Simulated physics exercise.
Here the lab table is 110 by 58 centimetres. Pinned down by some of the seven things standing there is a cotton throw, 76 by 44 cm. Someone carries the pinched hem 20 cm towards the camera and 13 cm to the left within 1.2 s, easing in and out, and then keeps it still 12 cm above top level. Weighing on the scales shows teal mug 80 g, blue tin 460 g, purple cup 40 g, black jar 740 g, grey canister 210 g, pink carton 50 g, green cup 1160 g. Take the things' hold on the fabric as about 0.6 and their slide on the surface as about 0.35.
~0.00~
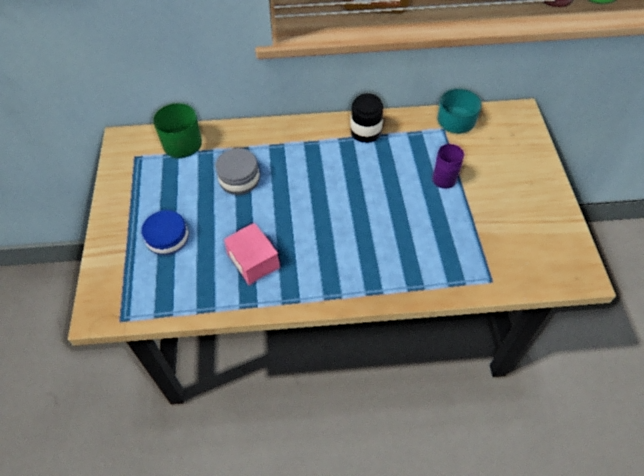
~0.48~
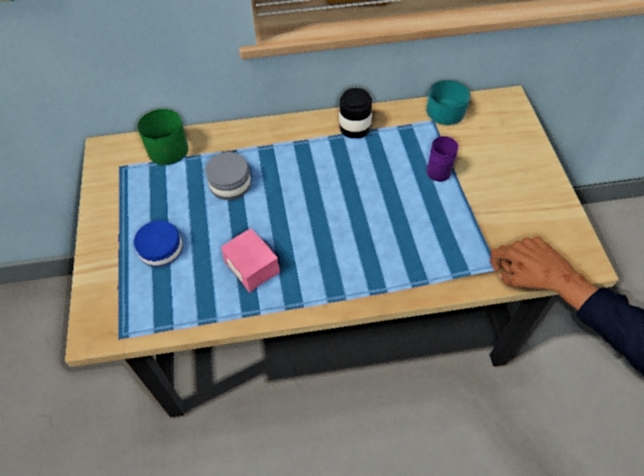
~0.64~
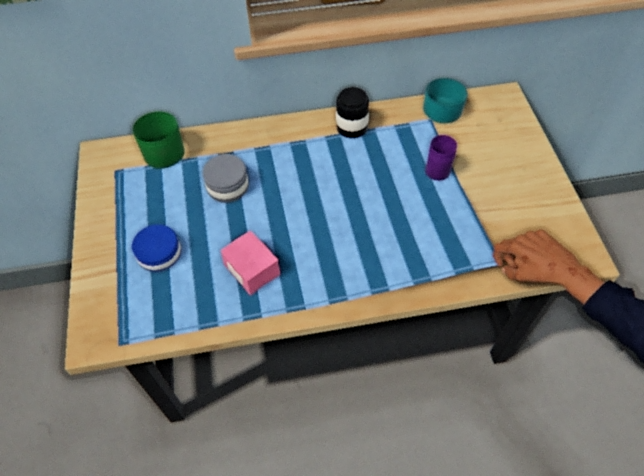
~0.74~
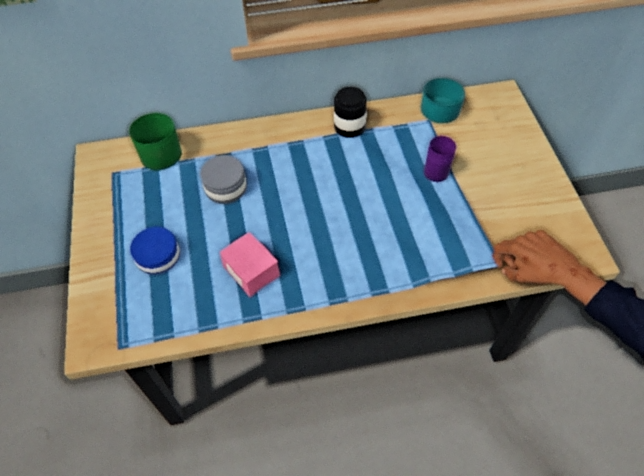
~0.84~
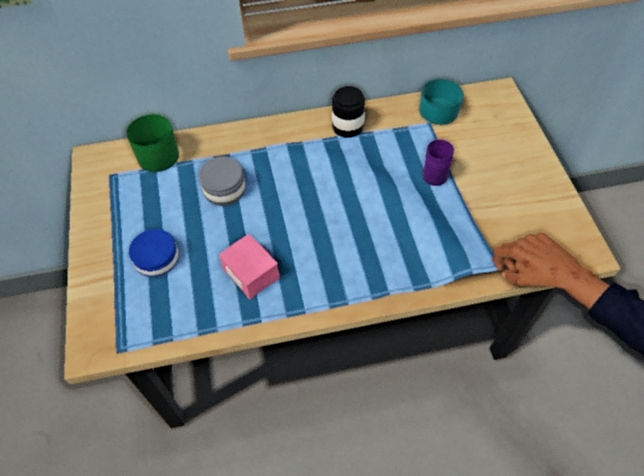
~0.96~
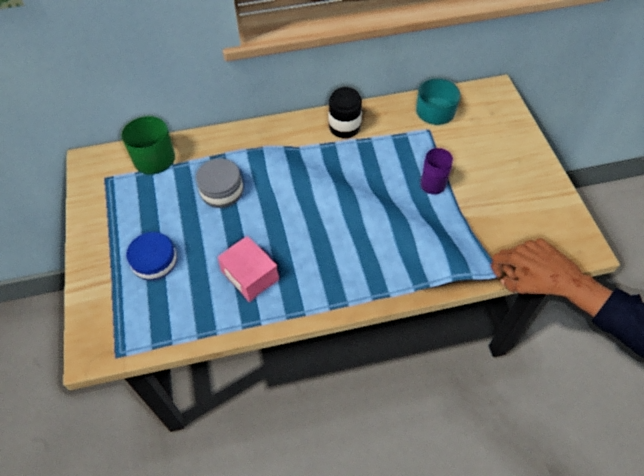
A hand gripping the corner of a striped blue cloth on a wooden table, tugging it slightly forward and wrinkling it.
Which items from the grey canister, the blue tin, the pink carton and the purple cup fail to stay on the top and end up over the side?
It ends like this: The grey canister is still on top, the blue tin is still on top, the pink carton is still on top, the purple cup is still on top.
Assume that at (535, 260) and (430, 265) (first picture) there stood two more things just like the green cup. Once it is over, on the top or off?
Going through them in turn, one survives up there and then one leaves the top.
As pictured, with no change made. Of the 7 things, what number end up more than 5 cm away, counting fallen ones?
Counting them up, I get 3.
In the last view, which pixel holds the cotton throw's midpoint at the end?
It sits near (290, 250) in pixels.
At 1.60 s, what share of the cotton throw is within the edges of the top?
Some 90 in a hundred.
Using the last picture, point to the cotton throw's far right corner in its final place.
That corner comes to rest close to (461, 202) in the last view.
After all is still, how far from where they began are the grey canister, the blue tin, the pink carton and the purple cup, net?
About: Grey canister 6 cm, blue tin 2 cm, pink carton 6 cm, purple cup 25 cm.
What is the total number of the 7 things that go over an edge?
Counted result: 0.
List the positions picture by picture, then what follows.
In the first picture, grey canister (236, 163); blue tin (163, 227); pink carton (250, 246); purple cup (451, 153); cotton throw corners (120, 322) (135, 157) (493, 283).
In the second picture, cotton throw corners (118, 340) (120, 167); grip (498, 270).
In the third picture, cotton throw corners (119, 346) (115, 171); grip (501, 264).
In the fourth picture, teal mug (444, 92); purple cup (443, 146); cotton throw corners (118, 350) (112, 174); grip (501, 266).
In the fifth picture, teal mug (443, 93); purple cup (441, 149); cotton throw corners (117, 354) (109, 176); grip (501, 269).
In the sixth picture, grey canister (218, 175); blue tin (149, 251); pink carton (247, 261); purple cup (439, 158); cotton throw corners (115, 359) (105, 179); grip (500, 276).
At 1.2 s, 100 % of the cotton throw is still over the top; purple cup 11 cm off its start, grey canister 1 cm off its start, teal mug 2 cm off its start.
At 1.4 s, 95 % of the cotton throw is still over the top; purple cup 18 cm off its start, grey canister 3 cm off its start, pink carton 3 cm off its start.
At 1.6 s, 90 % of the cotton throw is still over the top; purple cup 23 cm off its start at (447, 230), grey canister 6 cm off its start at (224, 193), pink carton 6 cm off its start at (233, 282).
At 1.8 s, 85 % of the cotton throw is still over the top; purple cup 25 cm off its start, grey canister 6 cm off its start, pink carton 6 cm off its start.
At 3.4 s, 85 % of the cotton throw is still over the top; purple cup 25 cm off its start at (446, 237), pink carton 6 cm off its start at (229, 285), grey canister 6 cm off its start at (223, 196), blue tin 2 cm off its start at (142, 254).
